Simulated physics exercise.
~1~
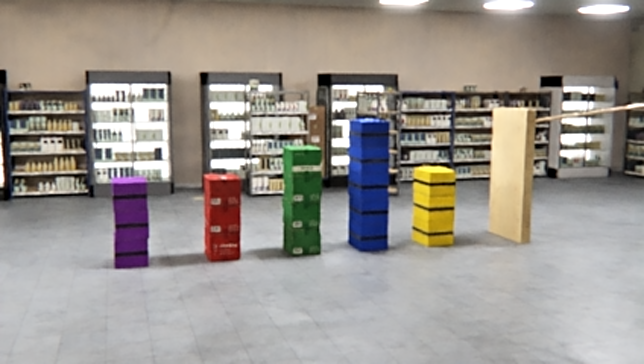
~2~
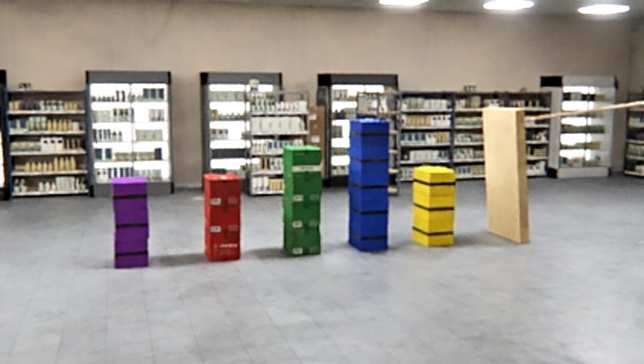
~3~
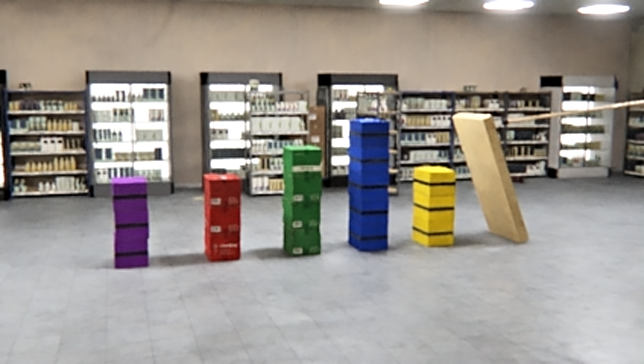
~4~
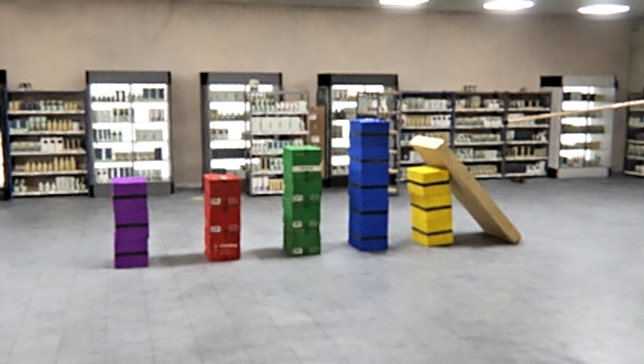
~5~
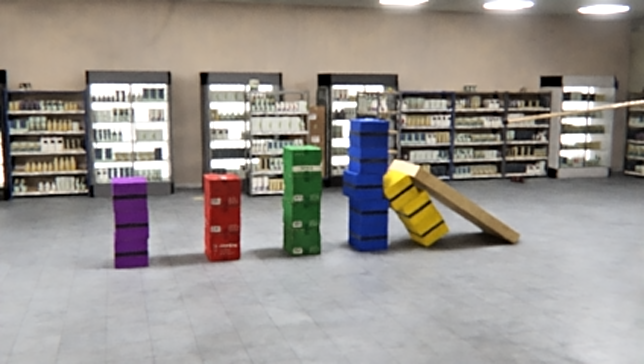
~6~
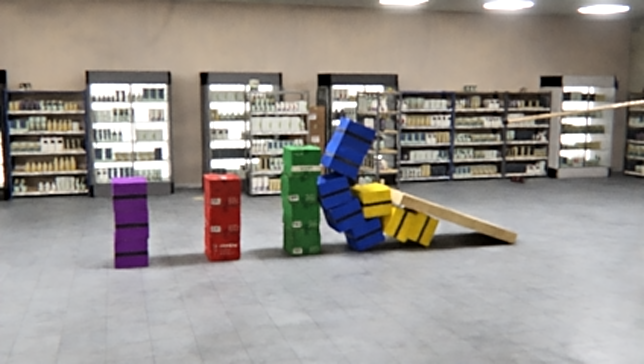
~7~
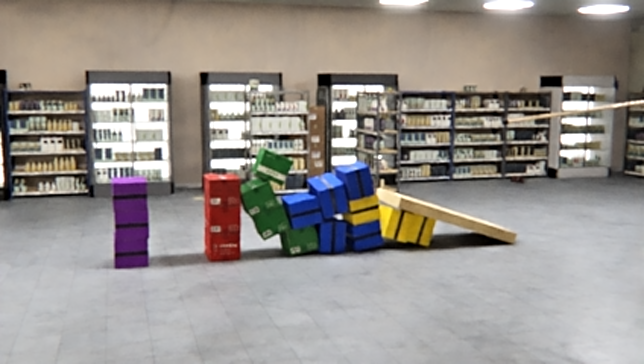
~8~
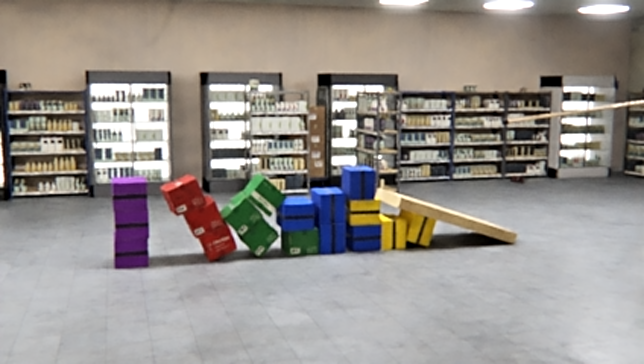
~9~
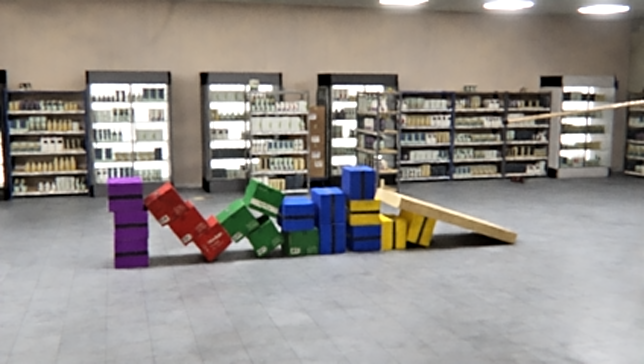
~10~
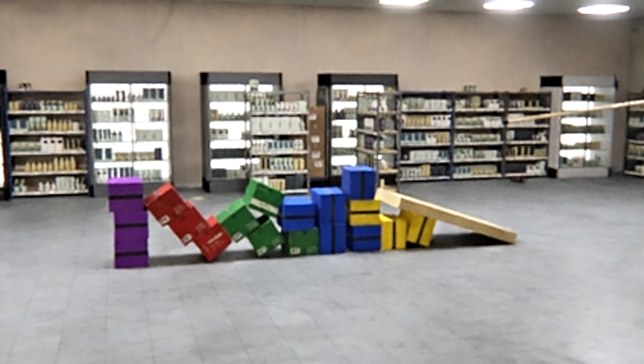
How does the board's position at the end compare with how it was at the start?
At the start the board stood upright to the right of the yellow pile. By the end it was down on its side, sloping low with its left end propped on the fallen cartons.
